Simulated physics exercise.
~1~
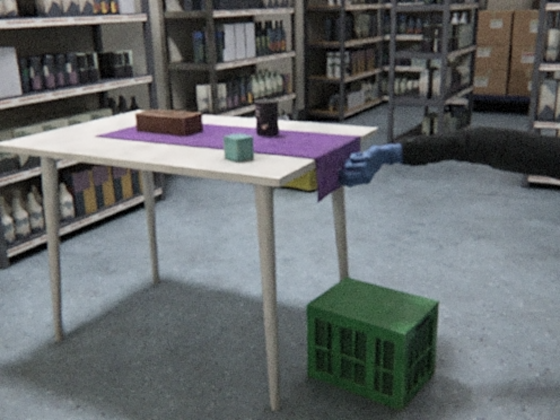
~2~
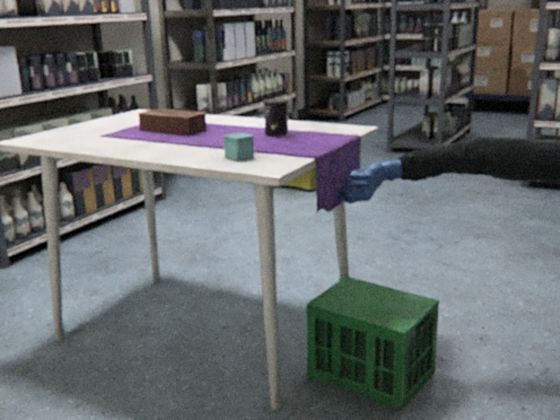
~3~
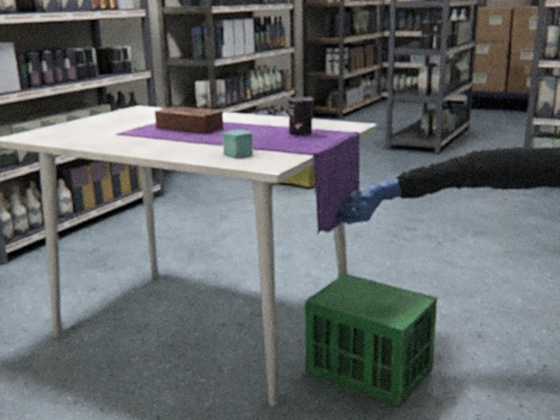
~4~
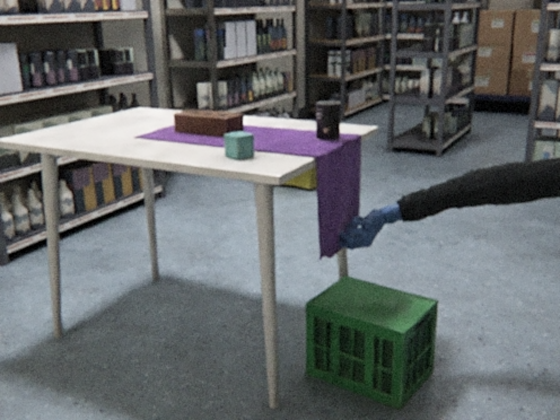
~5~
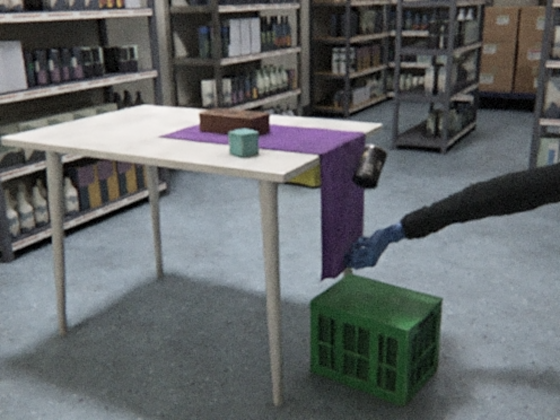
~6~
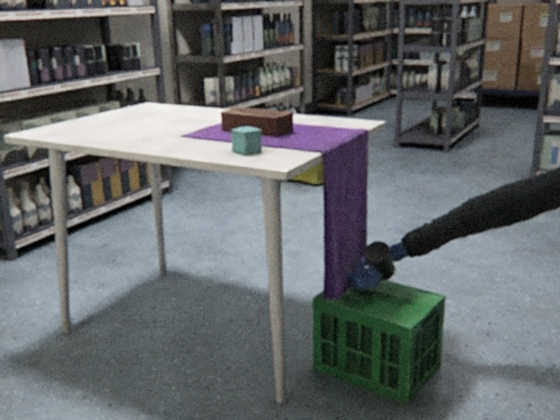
A gloved hand pulls the purple runner down, tipping the black tin off the table.
